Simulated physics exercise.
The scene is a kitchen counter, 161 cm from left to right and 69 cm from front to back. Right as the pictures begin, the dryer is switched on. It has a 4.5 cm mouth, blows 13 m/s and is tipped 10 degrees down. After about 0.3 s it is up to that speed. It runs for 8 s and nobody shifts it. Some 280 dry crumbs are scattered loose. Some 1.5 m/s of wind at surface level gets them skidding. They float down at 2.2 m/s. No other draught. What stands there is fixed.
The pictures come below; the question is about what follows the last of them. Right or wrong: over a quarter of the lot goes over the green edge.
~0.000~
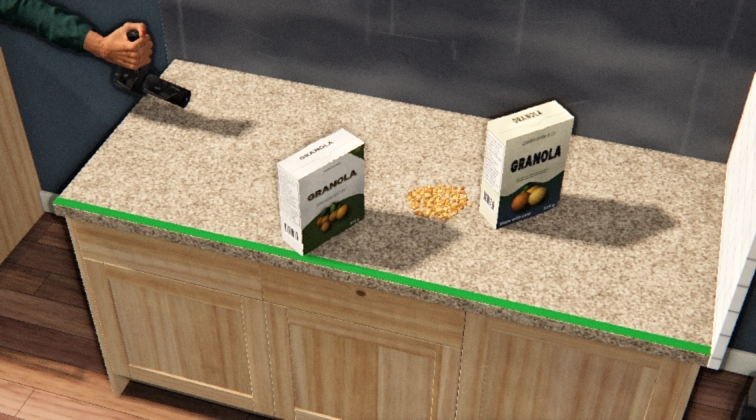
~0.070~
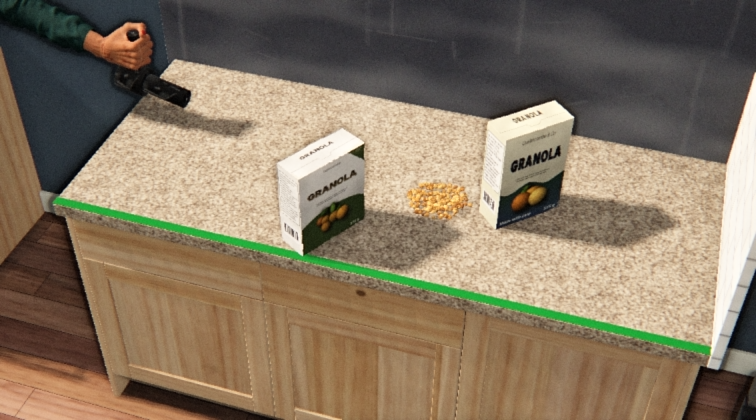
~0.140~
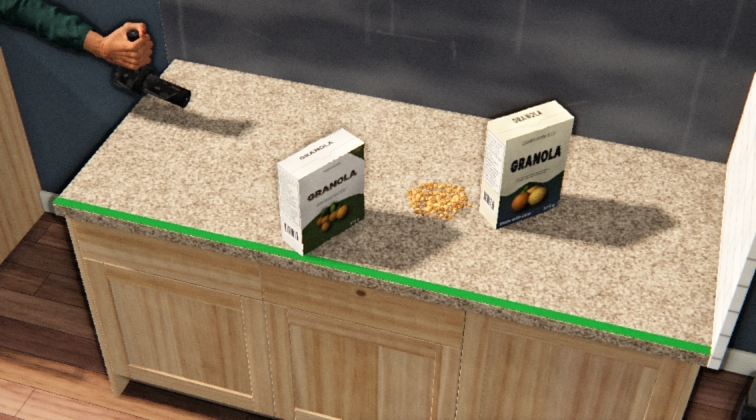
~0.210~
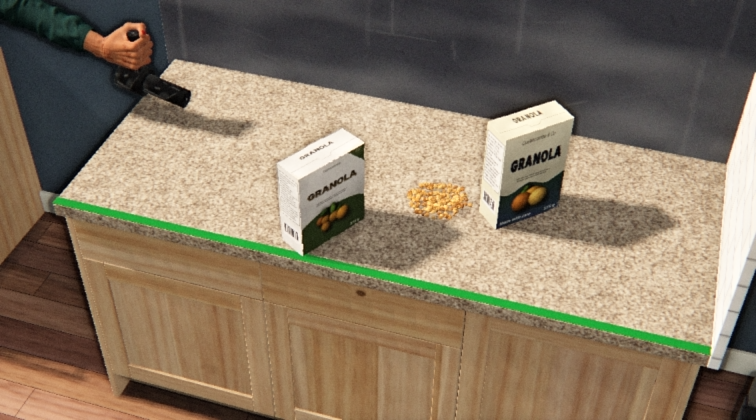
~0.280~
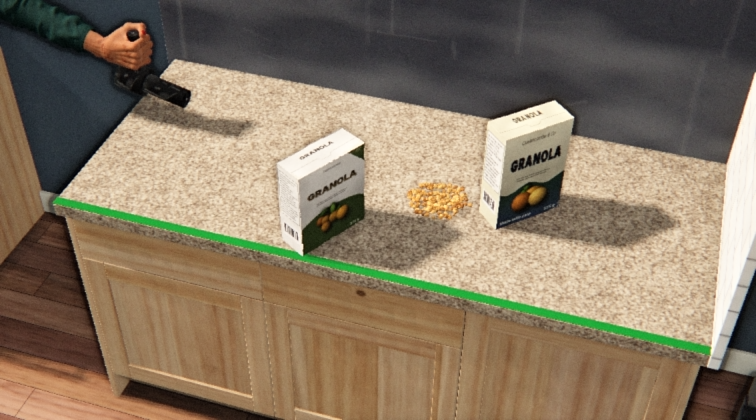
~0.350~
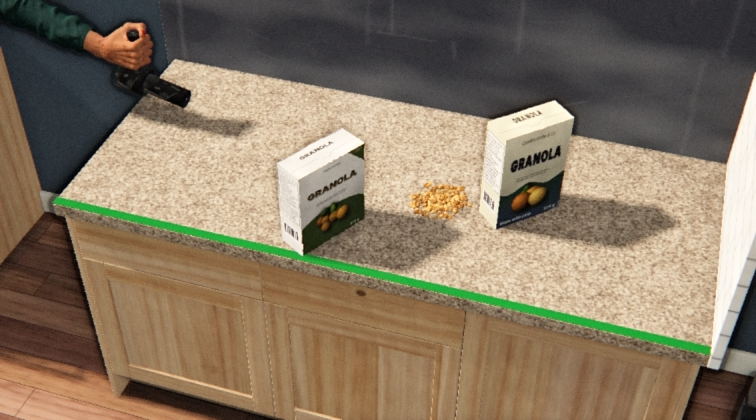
Right.
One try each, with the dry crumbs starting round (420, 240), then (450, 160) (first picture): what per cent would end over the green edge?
About 60 and 1 in a hundred, in that order.
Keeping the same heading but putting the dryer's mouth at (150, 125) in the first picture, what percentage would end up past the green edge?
Then around 25 percent.
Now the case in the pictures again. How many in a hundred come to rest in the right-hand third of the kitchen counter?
Around 30 per cent.
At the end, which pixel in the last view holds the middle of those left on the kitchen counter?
Look somewhere near (723, 189).
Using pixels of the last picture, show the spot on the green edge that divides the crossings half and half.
Close to pixel (621, 335).
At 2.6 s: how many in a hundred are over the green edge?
The share is about 60 percent.
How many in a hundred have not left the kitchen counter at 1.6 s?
The share then is about 40 %.
After 1.6 s, 23 % are on the move or not yet settled, 61 % are over the green edge; the middle of those still in play is near (722, 200).
After 2.6 s, 20 % are on the move or not yet settled, 63 % are over the green edge; the middle of those still in play is near (722, 198).
After 4.4 s, 18 % are on the move or not yet settled, 64 % are over the green edge; the middle of those still in play is near (722, 193).
After 8.0 s, at the end, 66 % are over the green edge; the middle of those still in play is near (723, 189).
